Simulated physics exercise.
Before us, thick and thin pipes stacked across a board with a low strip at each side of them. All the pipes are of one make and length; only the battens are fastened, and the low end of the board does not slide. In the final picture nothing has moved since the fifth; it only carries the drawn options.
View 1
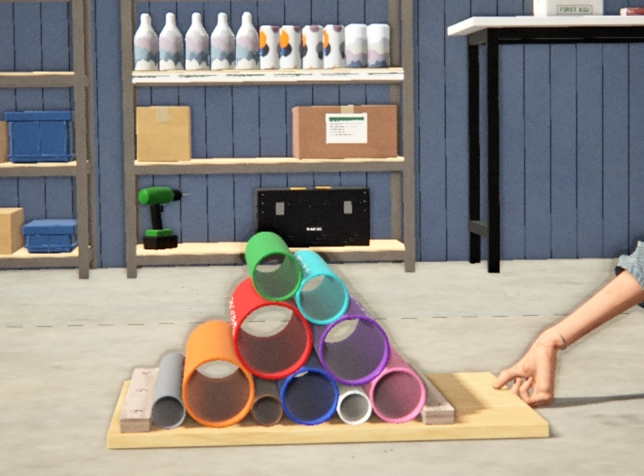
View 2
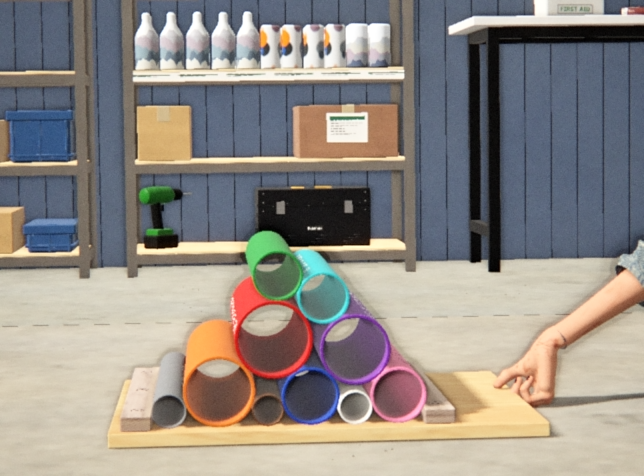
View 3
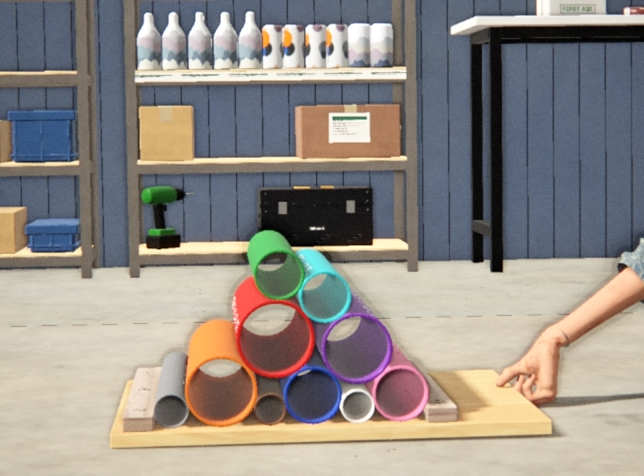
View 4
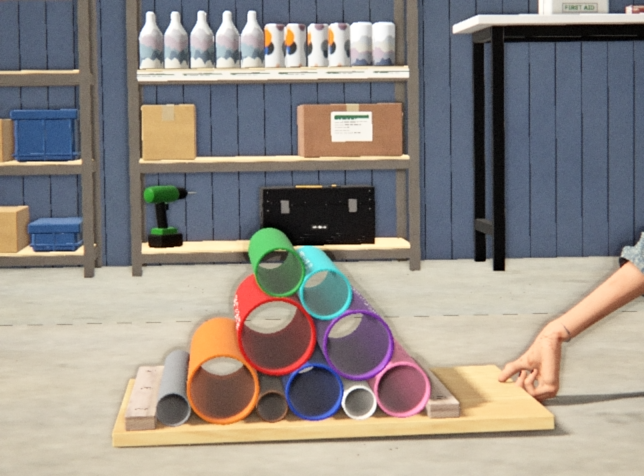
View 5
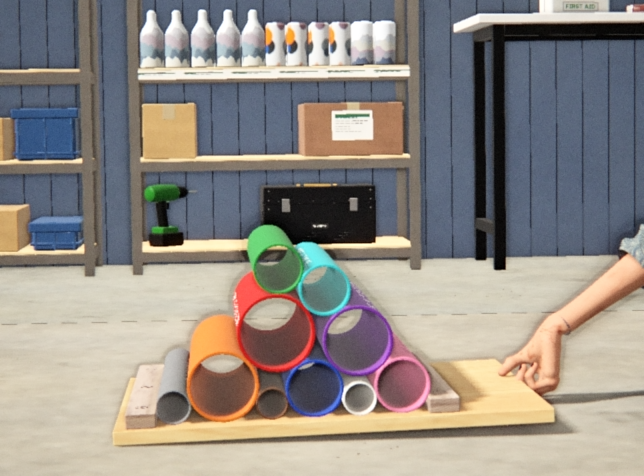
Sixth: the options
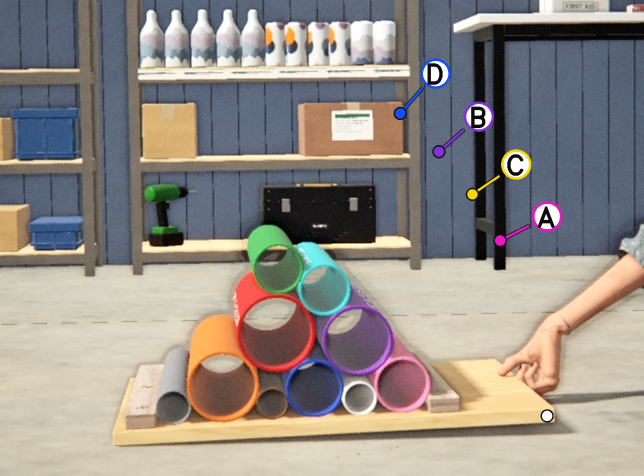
A pyramid of coloured pipes sits on a pale wooden board on a grey floor, seen from the front in a workshop with blue plank walls. Grey, orange, brown, blue, white and pink pipes line the bottom between two strips, with red, purple, cyan and green above, before shelves of bottles and boxes. A hand grips the board's right end and raises it very slightly, the pipes keeping their arrangement, while the view shifts faintly.
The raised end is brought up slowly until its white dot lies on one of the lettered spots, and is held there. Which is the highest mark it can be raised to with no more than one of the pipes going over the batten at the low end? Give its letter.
Lift it to B and no more.
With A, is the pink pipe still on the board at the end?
The pink pipe: Yes.
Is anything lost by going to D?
Yes.
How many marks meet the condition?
Three of the four.
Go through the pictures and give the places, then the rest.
The first picture shows board (318, 400); grey pipe (168, 412); orange pipe (218, 393).
The second picture shows orange pipe (219, 392); brown pipe (268, 410).
The third picture shows board (321, 398); pink pipe (400, 393).
The fourth picture shows board (323, 395); grey pipe (173, 410); orange pipe (223, 389).
The fifth picture shows board (324, 391); grey pipe (173, 407); orange pipe (223, 387).
On the marked copy, A at (500, 241); B at (439, 152); C at (472, 195); D at (400, 113); the white dot at (547, 416).
Taking B. A third of the way, board at 21°.
Two thirds of the way, board at 40°.
When it is over, board at 40°, one over the low batten (green).
As for the rest, A one over the low batten (green); C one over the low batten (green); D four over the low batten (purple, red, turquoise, green).
